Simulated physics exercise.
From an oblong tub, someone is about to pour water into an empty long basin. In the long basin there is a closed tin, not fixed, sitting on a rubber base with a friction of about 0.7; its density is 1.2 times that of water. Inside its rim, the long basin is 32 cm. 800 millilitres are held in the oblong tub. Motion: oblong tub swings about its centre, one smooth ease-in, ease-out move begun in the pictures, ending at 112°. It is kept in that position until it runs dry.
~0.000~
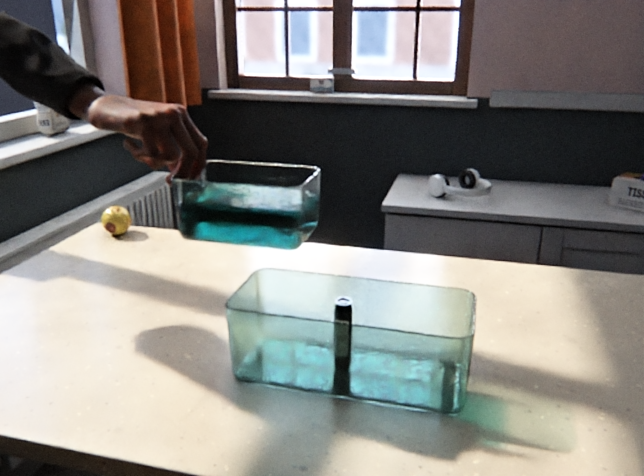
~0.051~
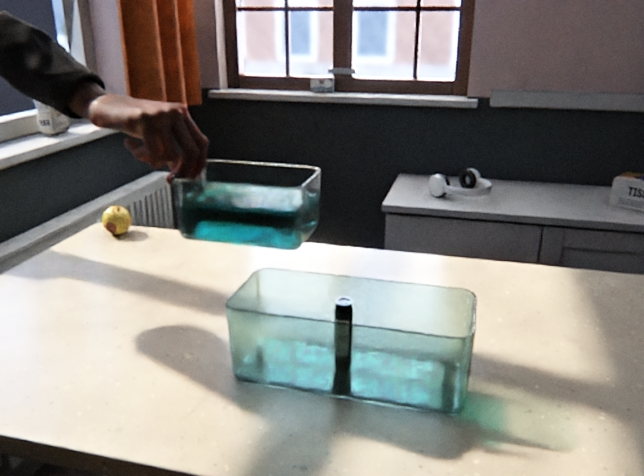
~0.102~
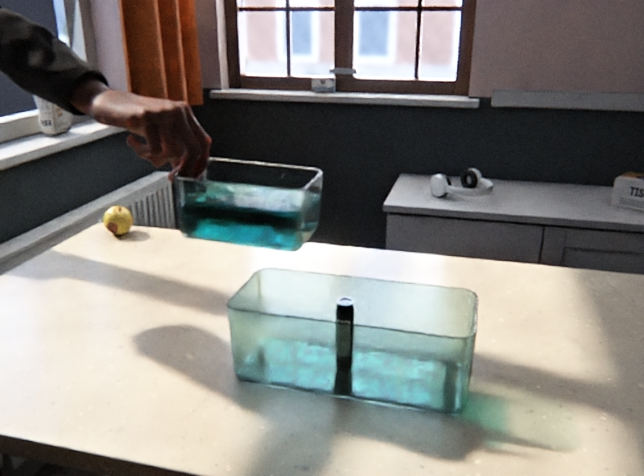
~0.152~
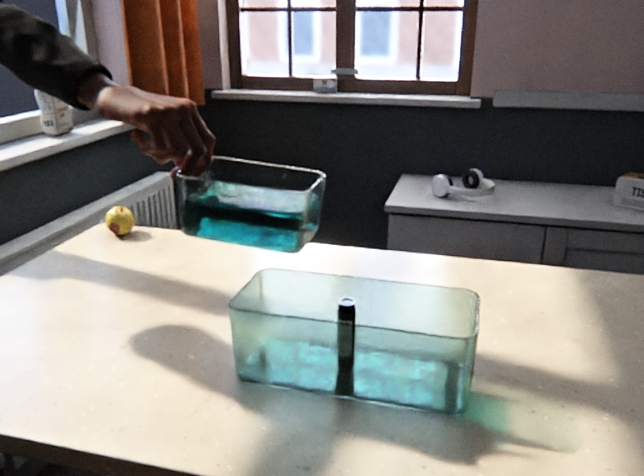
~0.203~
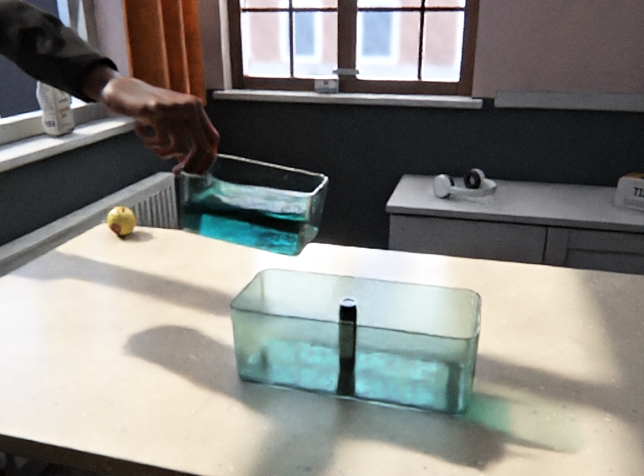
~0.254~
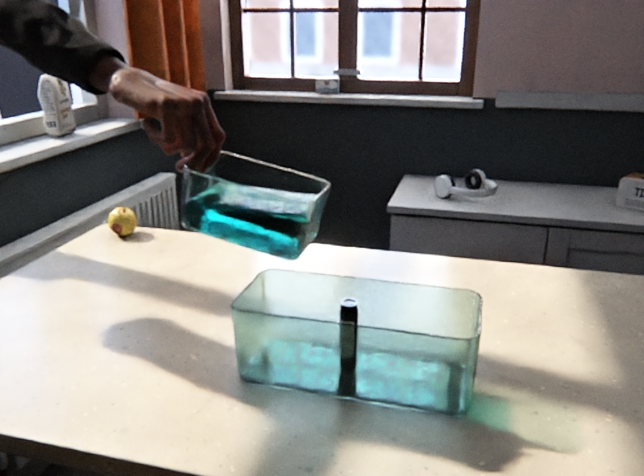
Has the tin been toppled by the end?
No, it is upright.
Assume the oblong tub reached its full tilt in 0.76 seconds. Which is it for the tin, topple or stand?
Result: Tin tipped over.
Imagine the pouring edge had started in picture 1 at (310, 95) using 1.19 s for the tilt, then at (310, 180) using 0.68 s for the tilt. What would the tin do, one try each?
Try 1: Still standing; try 2: Tipped over.
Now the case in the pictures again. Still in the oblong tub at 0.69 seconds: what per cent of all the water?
Near 50 in a hundred.
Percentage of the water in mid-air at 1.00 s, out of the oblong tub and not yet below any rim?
Airborne fraction: Approx. 6 %.
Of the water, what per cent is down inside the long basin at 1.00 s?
That comes to about 84 percent.
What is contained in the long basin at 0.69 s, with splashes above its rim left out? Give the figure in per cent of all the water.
I reckon close to 16 percent of it.
Then, 0.69 s in, the tilt is 69° and 50 per cent is still to pour; the tin stands where it began.
Then, 1.00 s in, the tilt is 105° and 9 per cent is still to pour; the tin stands where it began.
Then, 1.33 s in, the tilt is 112° and 0 per cent is still to pour; the tin stands where it began.
Then, 1.69 s in, the tilt is 112° and 0 per cent is still to pour; the tin stands where it began.
Finally, the tin stands where it began.
